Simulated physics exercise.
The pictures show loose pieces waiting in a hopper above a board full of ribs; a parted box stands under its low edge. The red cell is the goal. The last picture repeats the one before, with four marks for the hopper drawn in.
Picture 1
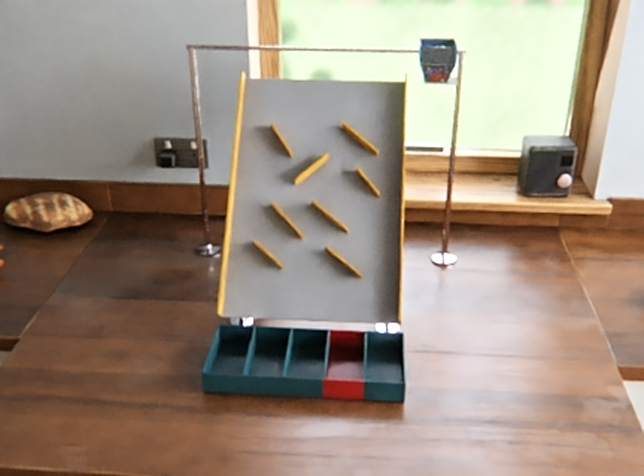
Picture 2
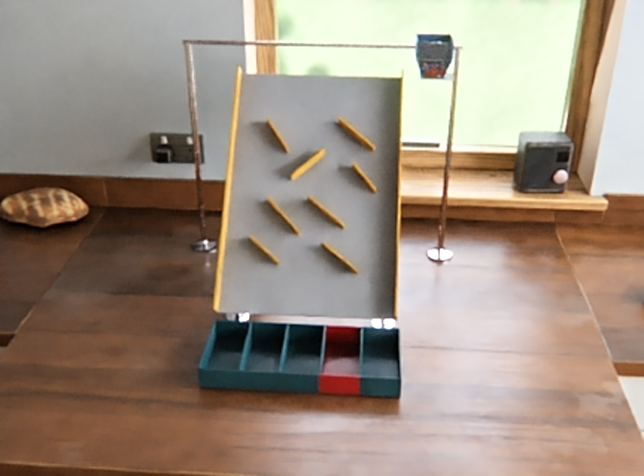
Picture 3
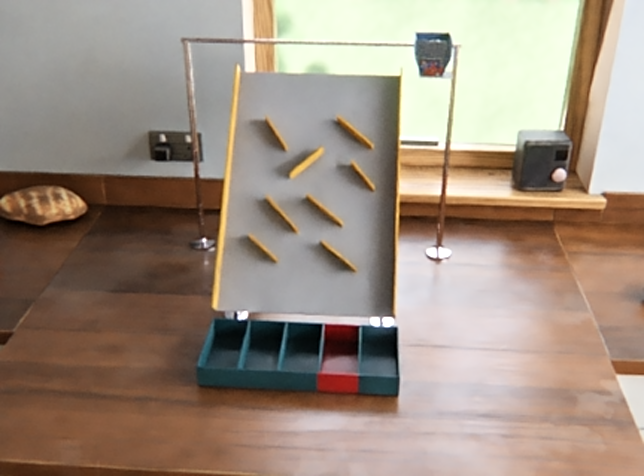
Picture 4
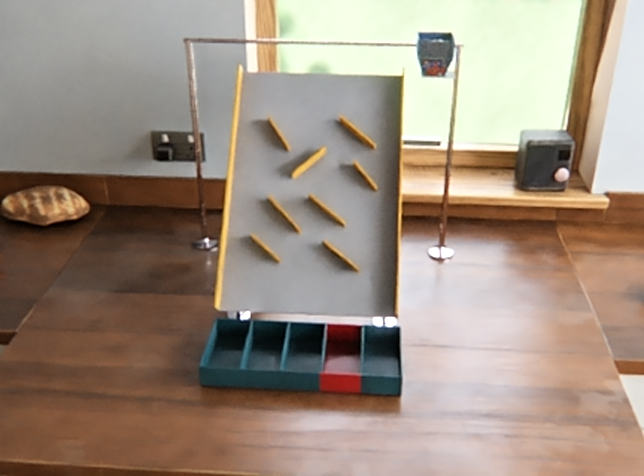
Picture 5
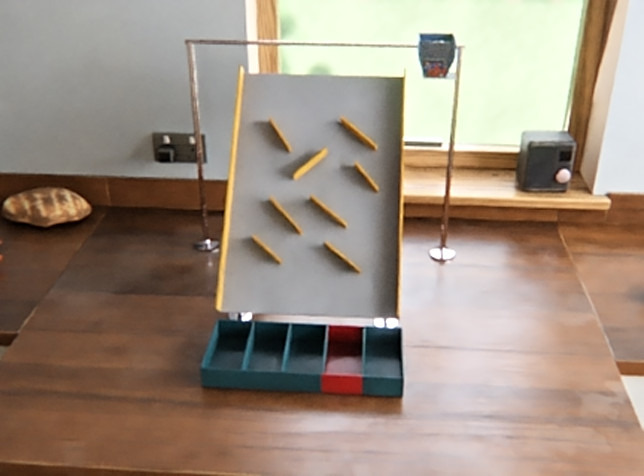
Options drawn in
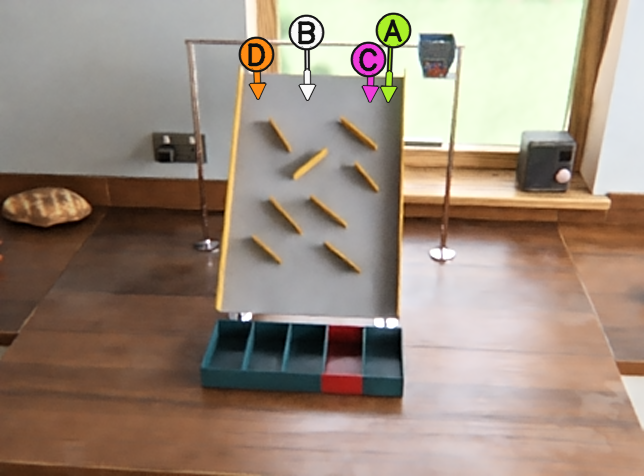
Only the camera moves, drifting very slightly as it looks a little down from the front at a brown wooden table by a bright window. A grey board with yellow edges and eight slanted yellow ribs stands above a teal box with one red cell, fourth from left, while a small dark hopper hangs from a metal frame at upper right. Nothing on the table moves.
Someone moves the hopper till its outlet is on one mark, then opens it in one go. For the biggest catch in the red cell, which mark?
Use mark B.
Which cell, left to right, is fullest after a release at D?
It is the first one.
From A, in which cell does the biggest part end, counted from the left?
It is the fifth one.
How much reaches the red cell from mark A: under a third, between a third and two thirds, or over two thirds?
It is under a third.
On the marked copy, mark A meets the board at (388, 96); mark B meets the board at (307, 94); mark C meets the board at (370, 96); mark D meets the board at (257, 93).
Choosing A, a small part in the red cell, about half in other cells, about a third outside the box.
Choosing B, about a quarter in the red cell, about half in other cells, about a quarter outside the box.
Choosing C, a small part in the red cell, about half in other cells, about a third outside the box.
Choosing D, a small part in the red cell, about half in other cells, about a third outside the box.
